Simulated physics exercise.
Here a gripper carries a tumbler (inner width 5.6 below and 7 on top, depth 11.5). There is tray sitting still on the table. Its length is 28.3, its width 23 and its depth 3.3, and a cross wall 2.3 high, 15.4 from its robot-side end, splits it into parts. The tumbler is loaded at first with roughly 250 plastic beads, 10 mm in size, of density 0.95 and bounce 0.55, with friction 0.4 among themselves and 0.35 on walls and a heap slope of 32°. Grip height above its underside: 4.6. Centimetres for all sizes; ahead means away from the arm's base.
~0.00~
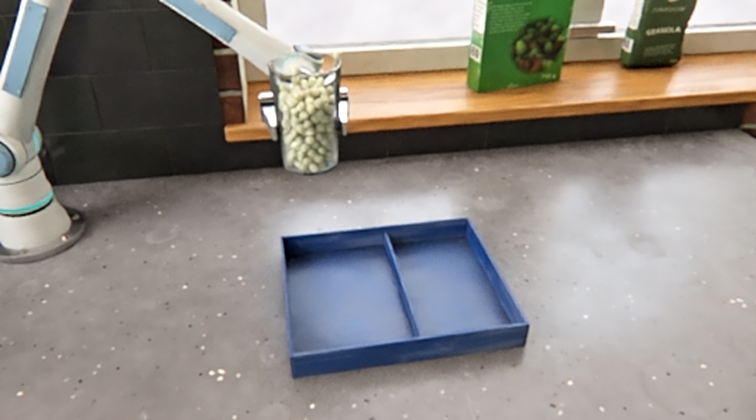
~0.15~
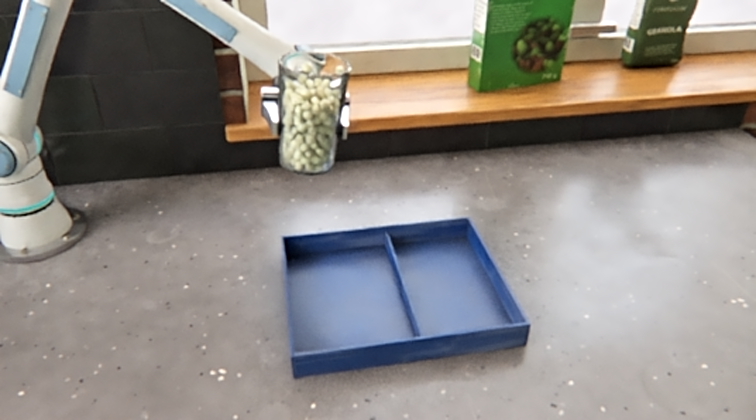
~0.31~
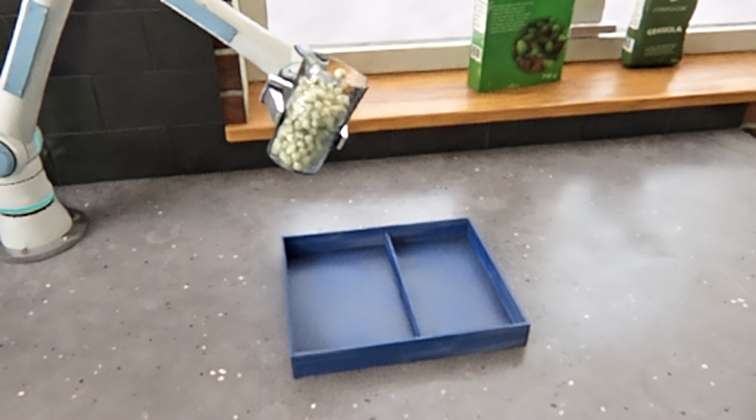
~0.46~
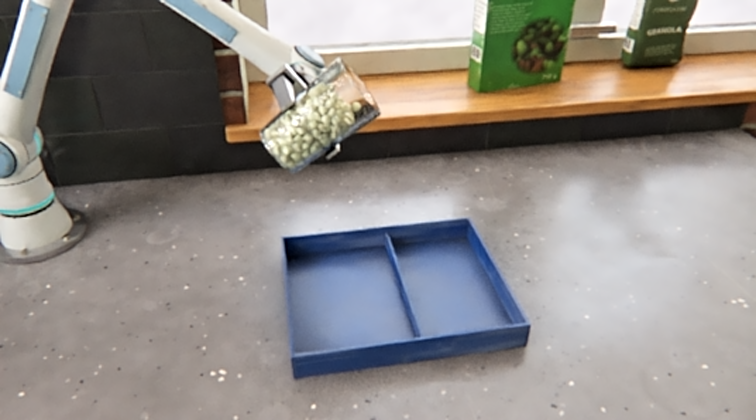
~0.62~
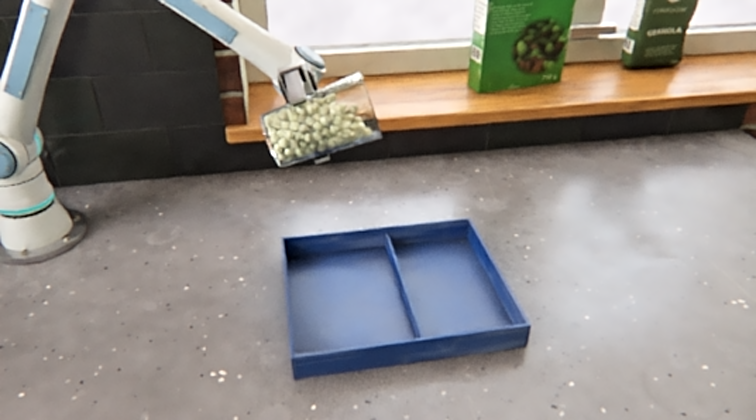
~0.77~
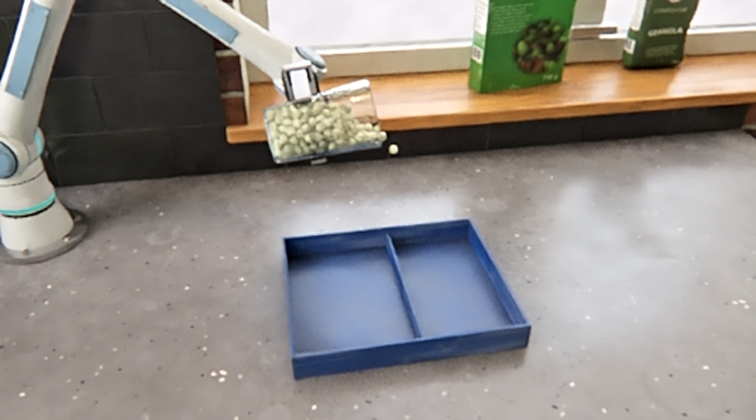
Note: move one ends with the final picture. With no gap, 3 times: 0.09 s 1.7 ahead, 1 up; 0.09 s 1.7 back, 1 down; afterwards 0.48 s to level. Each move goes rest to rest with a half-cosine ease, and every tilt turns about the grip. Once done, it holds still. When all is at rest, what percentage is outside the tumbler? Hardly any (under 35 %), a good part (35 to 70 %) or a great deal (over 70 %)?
A good part.
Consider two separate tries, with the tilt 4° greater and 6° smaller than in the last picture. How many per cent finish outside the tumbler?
About 55 per cent for the first try and 30 per cent for the second.
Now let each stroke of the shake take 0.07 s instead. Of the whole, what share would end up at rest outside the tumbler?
In that case around 55 per cent.
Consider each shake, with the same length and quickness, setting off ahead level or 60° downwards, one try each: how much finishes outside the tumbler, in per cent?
I'd say close to 40 percent for the first and close to 10 percent for the second.
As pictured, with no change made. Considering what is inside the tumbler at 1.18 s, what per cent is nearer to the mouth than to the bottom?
Share in the mouth half: About 50 %.
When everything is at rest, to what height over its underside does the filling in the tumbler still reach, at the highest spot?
Around 6.5 cm above the underside.
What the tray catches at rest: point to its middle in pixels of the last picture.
It lands close to (451, 288).
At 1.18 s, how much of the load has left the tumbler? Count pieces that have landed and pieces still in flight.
Near 30 in a hundred parts have gone so far.
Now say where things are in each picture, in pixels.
In the first picture, tumbler middle at (308, 116), level; upper third of the load around (306, 104), from x 280 to 335, top at y 55; 249 in the tumbler.
In the second picture, tumbler middle at (310, 116), tilted 8° forward; upper third of the load around (310, 103), from x 285 to 340, top at y 70.
In the third picture, tumbler middle at (314, 117), tilted 28° forward; upper third of the load around (315, 106), from x 275 to 345, top at y 75.
In the fourth picture, tumbler middle at (318, 120), tilted 53° forward; upper third of the load around (319, 109), from x 270 to 355, top at y 90.
In the fifth picture, tumbler middle at (320, 124), tilted 73° forward; upper third of the load around (315, 113), from x 270 to 365, top at y 100.
In the sixth picture, tumbler middle at (321, 125), tilted 81° forward; upper third of the load around (306, 117), from x 270 to 395, top at y 105; 248 in the tumbler, 1 in flight or on a rim.
After 1.18 s, tilted 81° forward, highest piece 28 above the table; 176 in the tumbler, 32 in the far-side part, 2 in the robot-side part, 39 in flight or on a rim.
After 1.59 s, tilted 31° forward, highest piece 31 above the table; 135 in the tumbler, 91 in the far-side part, 13 in the robot-side part, 5 on the table or floor, 5 in flight or on a rim.
After 1.99 s, level, highest piece 28 above the table; 135 in the tumbler, 91 in the far-side part, 15 in the robot-side part, 7 on the table or floor, 1 in flight or on a rim.
After 3.04 s, level, highest piece 28 above the table; 135 in the tumbler, 91 in the far-side part, 16 in the robot-side part, 7 on the table or floor.
At rest, 135 in the tumbler, 91 in the far-side part, 16 in the robot-side part, 7 on the table or floor. That is 46 % outside the tumbler.
